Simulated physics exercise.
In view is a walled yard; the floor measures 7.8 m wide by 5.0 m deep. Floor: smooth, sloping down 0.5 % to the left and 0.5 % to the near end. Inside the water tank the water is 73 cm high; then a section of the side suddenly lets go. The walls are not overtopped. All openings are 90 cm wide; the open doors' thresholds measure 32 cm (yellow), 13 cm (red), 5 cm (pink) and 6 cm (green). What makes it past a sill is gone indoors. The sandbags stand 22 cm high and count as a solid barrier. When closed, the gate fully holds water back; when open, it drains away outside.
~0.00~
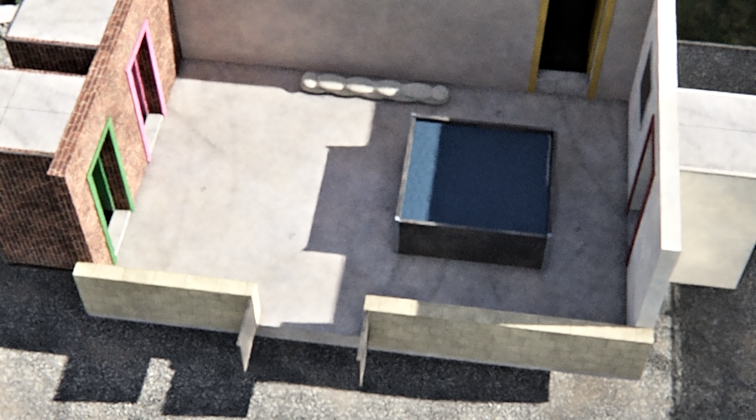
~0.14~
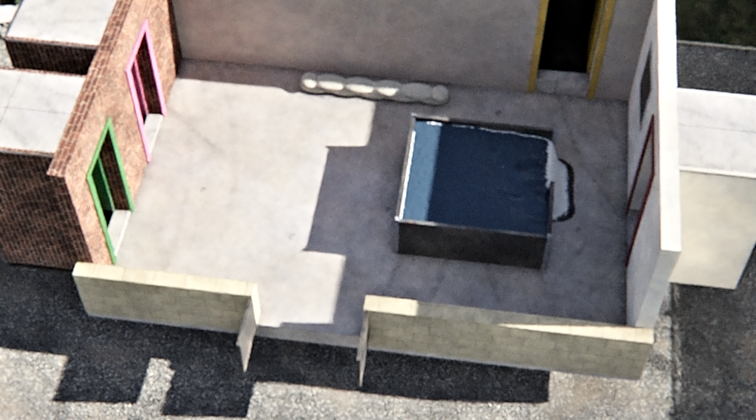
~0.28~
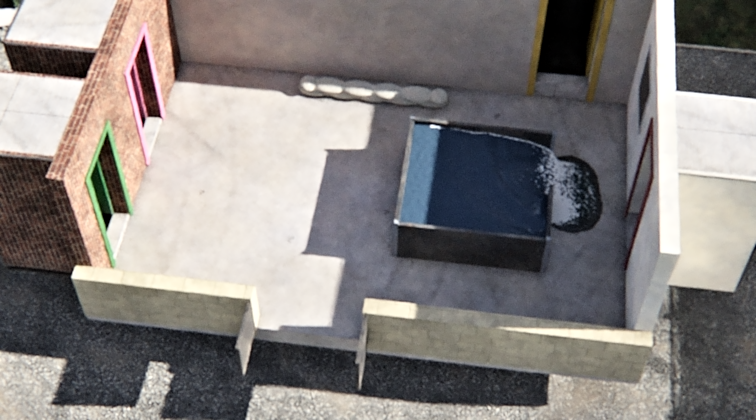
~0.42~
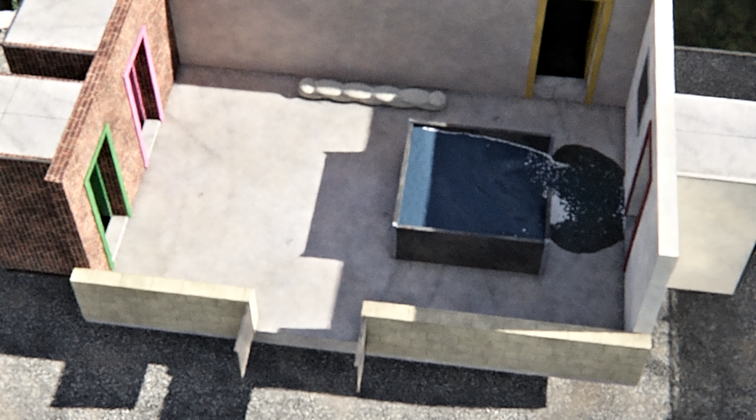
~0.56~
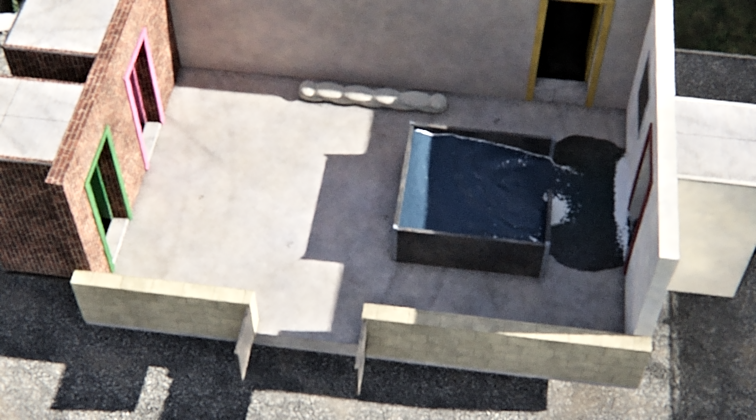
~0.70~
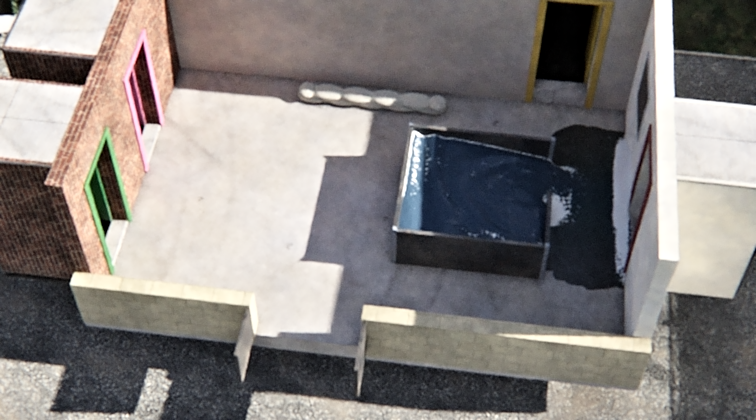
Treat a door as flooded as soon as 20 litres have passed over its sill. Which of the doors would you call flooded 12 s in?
I would call the yellow door not flooded; I would call the red door flooded; I would call the pink door flooded; I would call the green door flooded.
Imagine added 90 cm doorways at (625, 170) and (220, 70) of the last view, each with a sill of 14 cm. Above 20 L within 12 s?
The first doorway goes beyond and the second stays inside.
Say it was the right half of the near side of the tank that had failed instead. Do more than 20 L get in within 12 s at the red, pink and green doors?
Door by door - red: Within bounds, pink: Out of bounds, green: Out of bounds.
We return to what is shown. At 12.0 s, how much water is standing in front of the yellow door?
6.5 cm.
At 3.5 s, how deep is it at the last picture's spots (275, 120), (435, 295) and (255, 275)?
First spot near 0 cm, second near 4 cm, third near 0 cm.
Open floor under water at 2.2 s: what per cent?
Covered: Roughly 25 %.
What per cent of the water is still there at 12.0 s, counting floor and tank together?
Some 82 in a hundred.
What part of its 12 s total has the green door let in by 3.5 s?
By then it's near 0% of the total.
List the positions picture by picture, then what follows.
The first picture shows the water tank at (479, 177) is whole and still, 73 cm deep.
In the second picture, water pours out at (548, 177) and has run 0.6 m, to (563, 217); typically 10 cm deep outside, 73 cm at the water tank's back.
In the third picture, water pours out at (547, 182) and has run 0.9 m, to (589, 223); typically 11 cm deep outside, 73 cm at the water tank's back.
In the fourth picture, water pours out at (545, 186) and has run 1.4 m, to (622, 233); typically 9 cm deep outside, 73 cm at the water tank's back.
In the fifth picture, the front is at (623, 260), 1.7 m from the gap at (546, 188); 2.8 m2 of floor is under water; 73 cm left at the back of the water tank.
In the sixth picture, the front is at (622, 284), 2.0 m from the gap at (545, 189); 3.2 m2 of floor is under water; 67 cm left at the back of the water tank.
After 1.4 s water covers 15 % of the floor and is deepest (52 cm) near (623, 198); yellow door 7 cm at the sill, 0 L in, red door 28 cm at the sill, 46 L in, pink door not reached, green door not reached.
After 2.2 s water covers 25 % of the floor and is deepest (48 cm) near (623, 116); yellow door 26 cm at the sill, 0 L in, red door 28 cm at the sill, 116 L in, pink door not reached, green door not reached.
After 3.5 s water covers 50 % of the floor and is deepest (30 cm) near (611, 206); yellow door 21 cm at the sill, 1 L in, red door 21 cm at the sill, 184 L in, pink door not reached, green door not reached.
After 7.0 s water covers 90 % of the floor and is deepest (18 cm) near (611, 206); yellow door 12 cm at the sill, 1 L in, red door 13 cm at the sill, 229 L in, pink door 11 cm at the sill, 24 L in, green door 13 cm at the sill, 19 L in.
After 12.0 s water covers 95 % of the floor and is deepest (12 cm) near (102, 302); yellow door 7 cm at the sill, 1 L in, red door 7 cm at the sill, 231 L in, pink door 10 cm at the sill, 110 L in, green door 11 cm at the sill, 119 L in.
